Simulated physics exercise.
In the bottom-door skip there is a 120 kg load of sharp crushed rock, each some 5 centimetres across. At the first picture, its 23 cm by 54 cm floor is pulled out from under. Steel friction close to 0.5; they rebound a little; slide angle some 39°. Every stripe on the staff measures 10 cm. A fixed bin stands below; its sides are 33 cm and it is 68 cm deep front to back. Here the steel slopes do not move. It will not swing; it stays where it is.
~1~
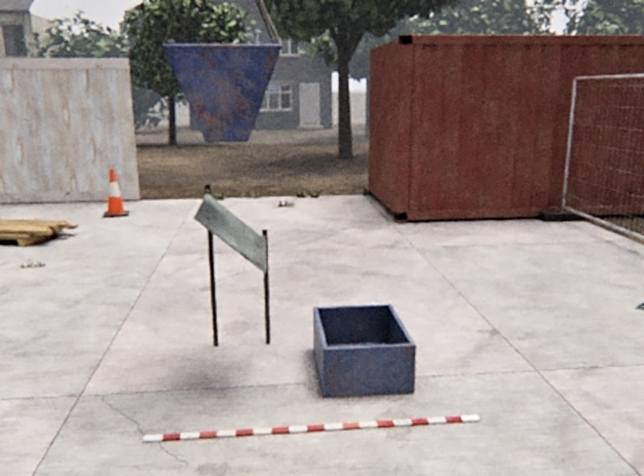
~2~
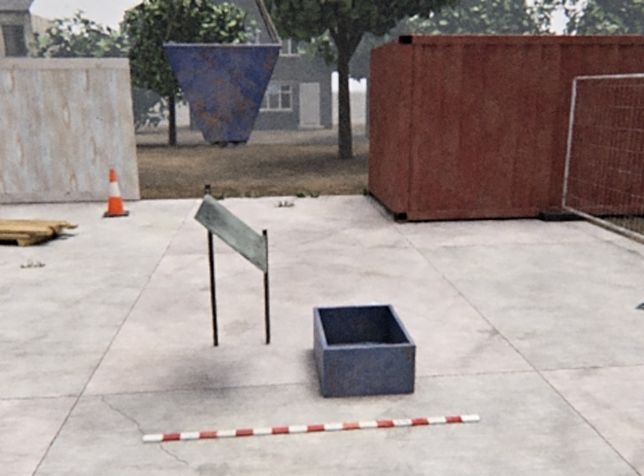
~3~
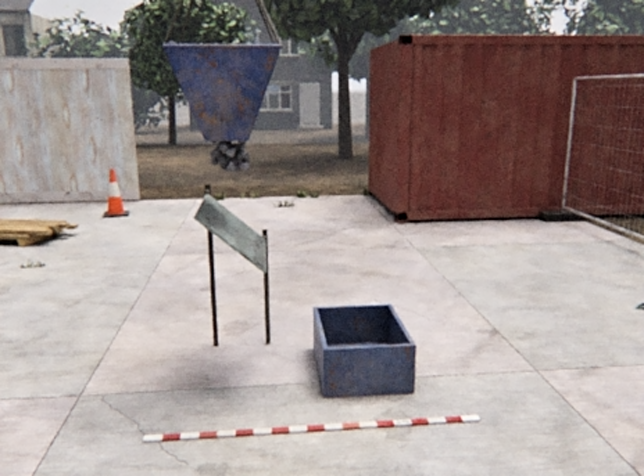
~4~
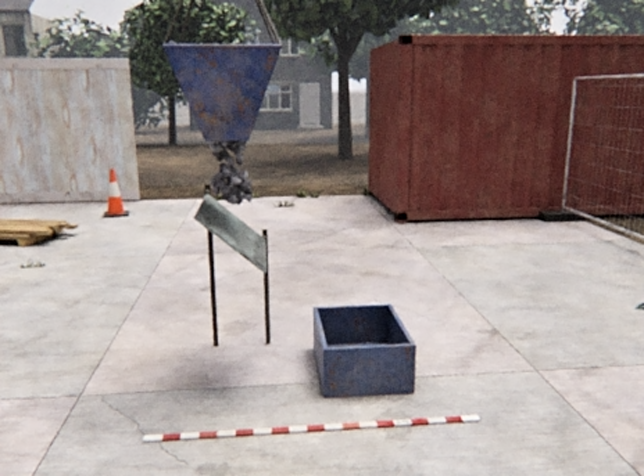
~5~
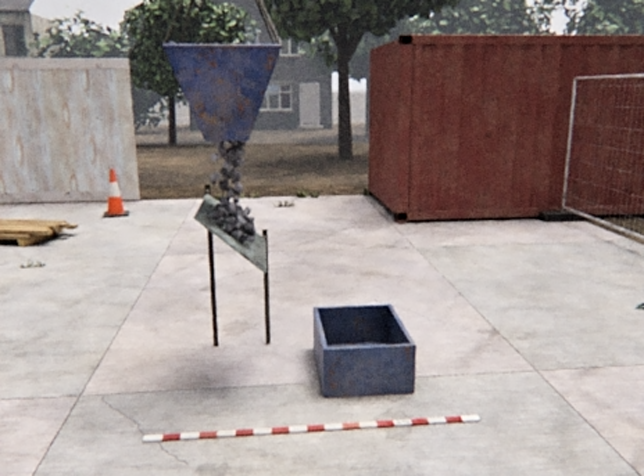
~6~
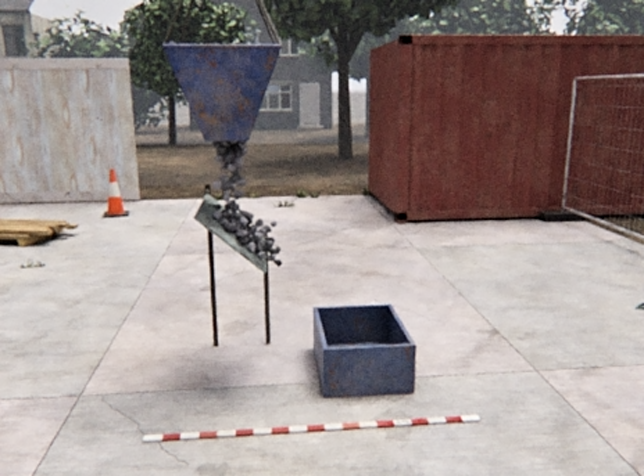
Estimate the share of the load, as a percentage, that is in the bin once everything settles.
Roughly 44 per cent of the load ends up there.
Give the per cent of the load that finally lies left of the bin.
Roughly 35 in every hundred.
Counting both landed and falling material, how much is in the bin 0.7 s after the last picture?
Some 15 per cent has got there by then.
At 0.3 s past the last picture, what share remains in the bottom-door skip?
Roughly 50 per cent still sits inside.
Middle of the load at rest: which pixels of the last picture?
Around (341, 362).
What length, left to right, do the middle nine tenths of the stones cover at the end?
Roughly 80 cm.
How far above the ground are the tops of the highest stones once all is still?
24 cm.
Then, 0.3 s after the last picture, 49 % in the bottom-door skip, 20 % on the steel, 27 % falling or lying left of the bin, 3 % falling or lying in the bin; the stones farthest right are at (365, 348).
Then, 0.7 s after the last picture, 4 % in the bottom-door skip, 25 % on the steel, 49 % falling or lying left of the bin, 17 % falling or lying in the bin, 4 % falling or lying beside or right of the bin; the stones farthest right are at (398, 364).
Then, 1.3 s after the last picture, 0 % in the bottom-door skip, 1 % on the steel, 38 % falling or lying left of the bin, 43 % falling or lying in the bin, 18 % falling or lying beside or right of the bin; the stones farthest right are at (441, 375).
Then, 2.2 s after the last picture, 0 % in the bottom-door skip, 36 % falling or lying left of the bin, 44 % falling or lying in the bin, 19 % falling or lying beside or right of the bin; the stones farthest right are at (468, 394).
Then, 4.1 s after the last picture, 0 % in the bottom-door skip, 36 % left of the bin, 44 % in the bin, 19 % beside or right of the bin; the stones farthest right are at (468, 394).
